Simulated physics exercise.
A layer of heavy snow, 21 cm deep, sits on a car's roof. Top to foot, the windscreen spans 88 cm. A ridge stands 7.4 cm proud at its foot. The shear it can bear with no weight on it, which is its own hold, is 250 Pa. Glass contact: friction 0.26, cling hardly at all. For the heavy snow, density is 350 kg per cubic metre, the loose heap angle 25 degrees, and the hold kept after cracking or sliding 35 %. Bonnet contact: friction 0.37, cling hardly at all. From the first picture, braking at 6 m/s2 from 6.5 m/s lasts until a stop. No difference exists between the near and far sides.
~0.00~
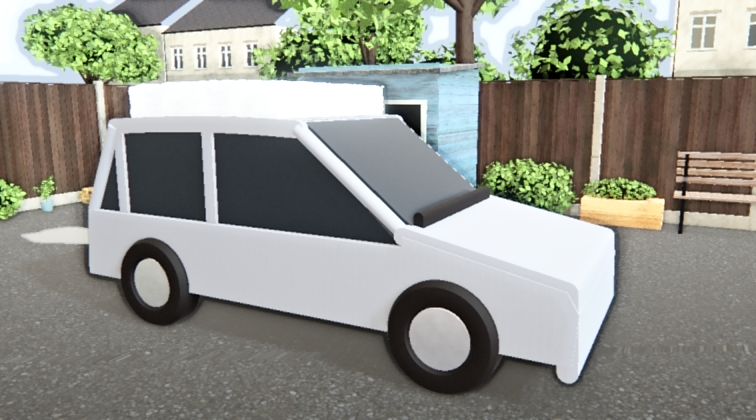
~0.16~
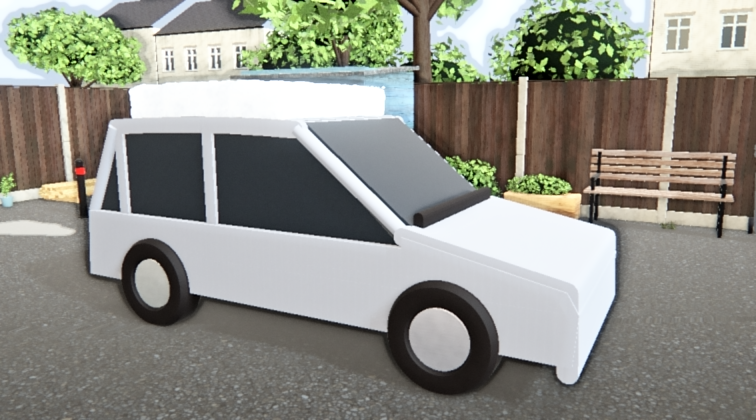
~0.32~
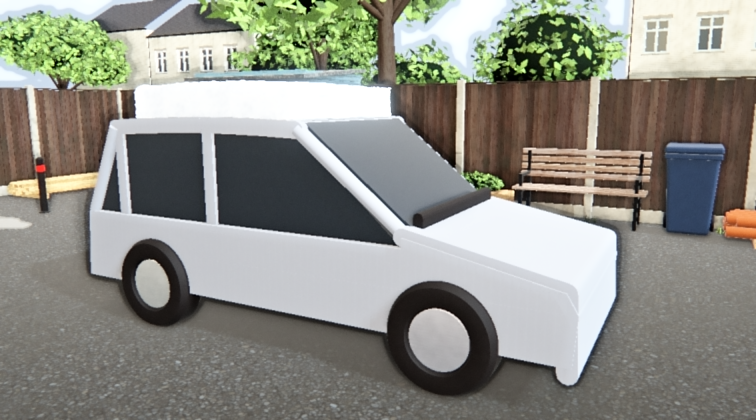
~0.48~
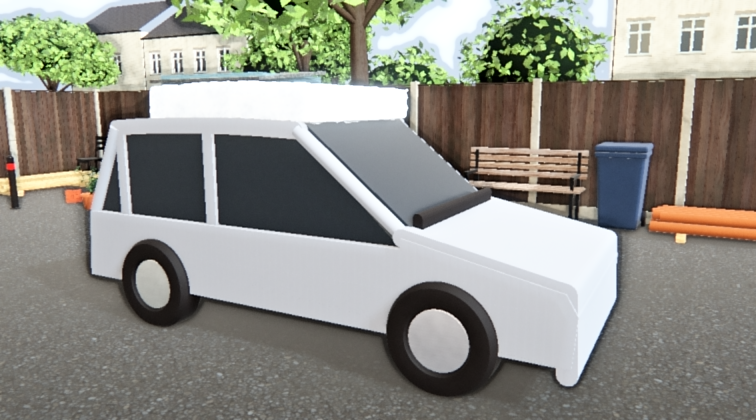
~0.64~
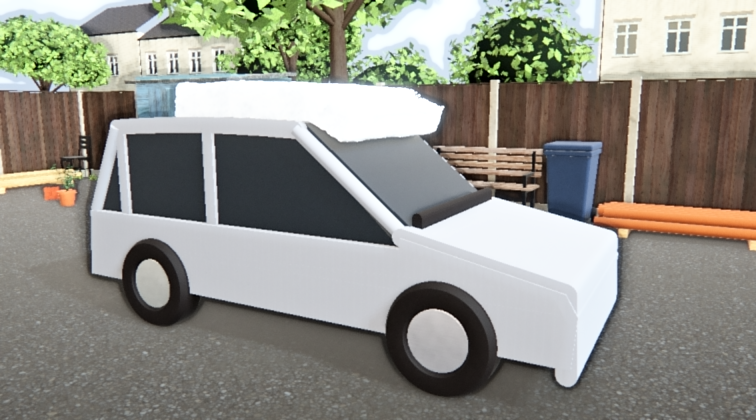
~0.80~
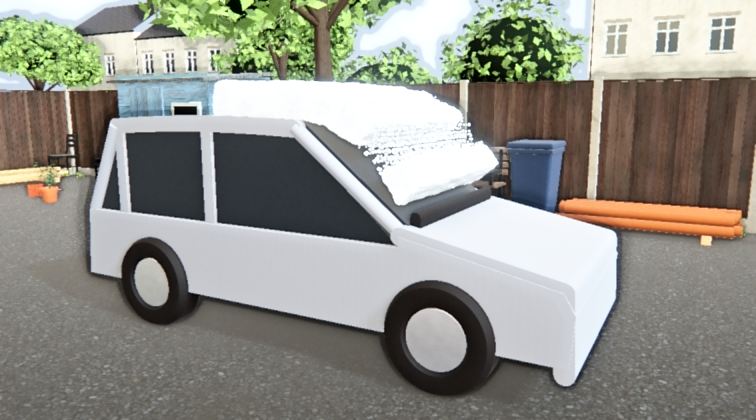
A thick slab of snow on a white car's roof slid slowly forward at first, then faster, slumping and breaking up over the windscreen, while the fenced yard behind shifted steadily to the left.
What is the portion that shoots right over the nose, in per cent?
About 94 %.
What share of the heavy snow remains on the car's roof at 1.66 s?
It works out at roughly 0 percent.
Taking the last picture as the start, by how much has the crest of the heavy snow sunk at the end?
Roughly 70 cm.
After 1.19 s, none of the snow is on the roof, 2 % on the glass, 86 % on the bonnet and 12 % has gone off the nose.
After 1.66 s, none of the snow is on the roof, 1 % on the glass, 6 % on the bonnet and 93 % has gone off the nose.
After 2.12 s, none of the snow is on the roof, 1 % on the glass, 5 % on the bonnet and 94 % has gone off the nose.
After 2.58 s, none of the snow is on the roof, 1 % on the glass, 5 % on the bonnet and 94 % has gone off the nose.
After 2.68 s, none of the snow is on the roof, 1 % on the glass, 5 % on the bonnet and 94 % has gone off the nose.
